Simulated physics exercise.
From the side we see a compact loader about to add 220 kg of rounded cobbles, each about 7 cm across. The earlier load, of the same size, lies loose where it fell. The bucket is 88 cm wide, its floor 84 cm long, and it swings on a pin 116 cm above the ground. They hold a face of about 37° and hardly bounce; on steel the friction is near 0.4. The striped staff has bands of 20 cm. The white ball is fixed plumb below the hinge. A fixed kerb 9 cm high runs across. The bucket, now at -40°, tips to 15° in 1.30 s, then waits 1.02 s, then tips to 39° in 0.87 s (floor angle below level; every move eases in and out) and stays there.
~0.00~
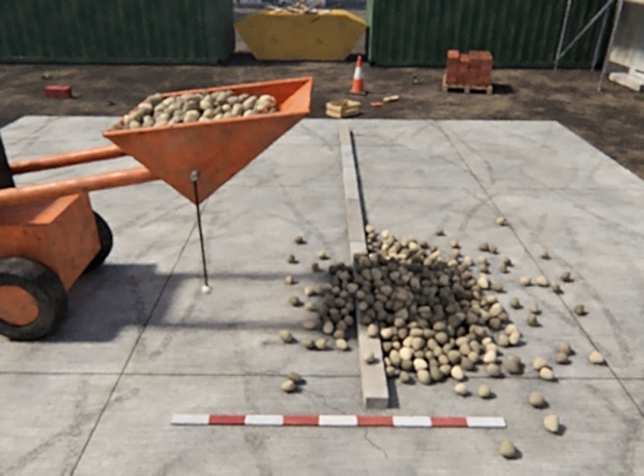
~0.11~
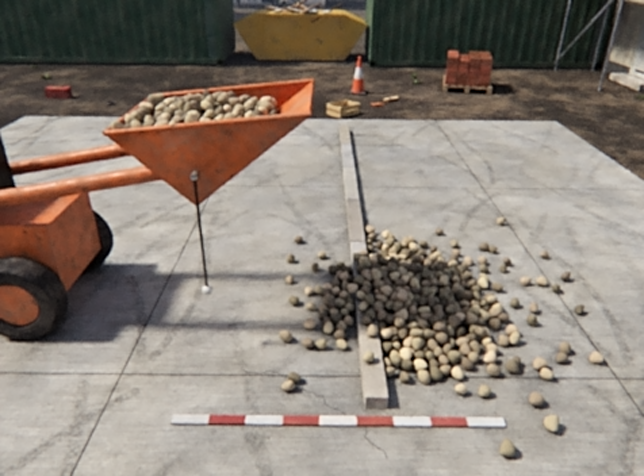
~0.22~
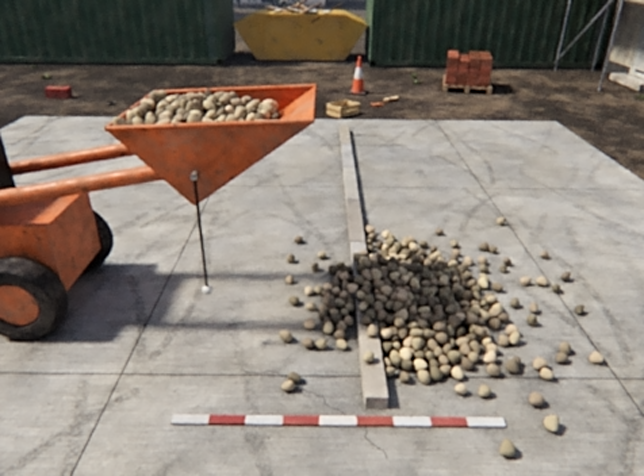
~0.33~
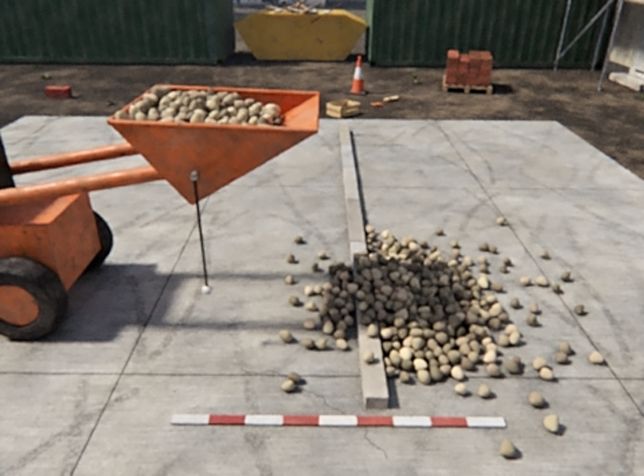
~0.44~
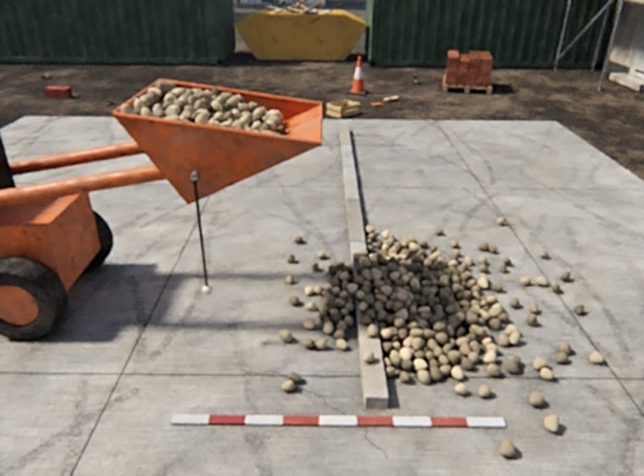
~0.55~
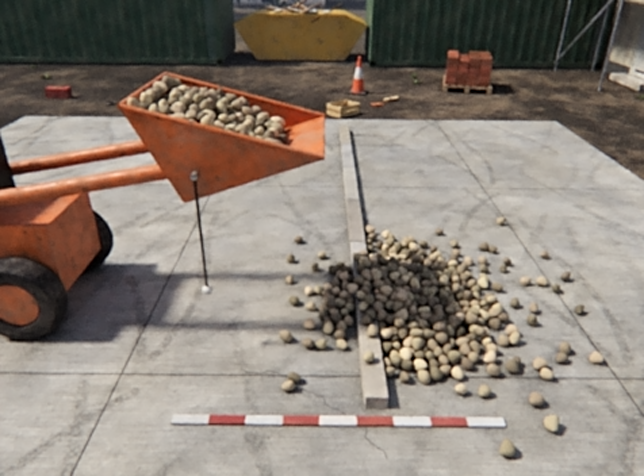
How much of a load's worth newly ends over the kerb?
Close to 16 parts in a hundred.
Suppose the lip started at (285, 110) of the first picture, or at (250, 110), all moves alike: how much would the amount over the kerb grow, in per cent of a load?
About 5 and 0 per cent.
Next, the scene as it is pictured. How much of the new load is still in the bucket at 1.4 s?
Roughly 95 per cent is still inside.
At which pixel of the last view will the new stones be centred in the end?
Their middle is at about (336, 291).
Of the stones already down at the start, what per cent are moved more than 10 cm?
About 5 per cent.
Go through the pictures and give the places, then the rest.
In the first picture, the bucket is at -40°, its lip at (309, 112); the top of the load is at (227, 102). The earlier load is highest near (390, 284), 18 cm above ground level, 16 % on this side of the kerb, 84 % over the kerb.
In the second picture, the bucket is at -39°, its lip at (310, 115); the top of the load is at (222, 103); the stones move at 0.1 m/s on average.
The third picture shows lip at (314, 121), floor tilted -36°, highest stones at (200, 101); the stones move at 0.1 m/s on average.
The fourth picture shows lip at (318, 131), floor tilted -31°, highest stones at (167, 99); the stones move at 0.2 m/s on average.
In the fifth picture, the bucket is at -25°, its lip at (322, 144); the top of the load is at (169, 94); the stones move at 0.2 m/s on average.
In the sixth picture, the bucket is at -19°, its lip at (324, 158); the top of the load is at (171, 89); the stones move at 0.2 m/s on average.
After 1.0 s the floor is at 7°; in per cent of one load, 100 in the bucket, 16 on this side of the kerb, 84 over the kerb; the foremost stones are at (548, 279).
After 1.4 s the floor is at 15°; in per cent of one load, 96 in the bucket, 19 on this side of the kerb, 84 over the kerb; the foremost stones are at (548, 279).
After 3.6 s the floor is at 39°; in per cent of one load, 0 in the bucket, 100 on this side of the kerb, 100 over the kerb; the foremost stones are at (548, 279).
After 6.0 s the floor is at 39°; in per cent of one load, 0 in the bucket, 99 on this side of the kerb, 101 over the kerb; the foremost stones are at (548, 279). Net gain over the kerb, 16.
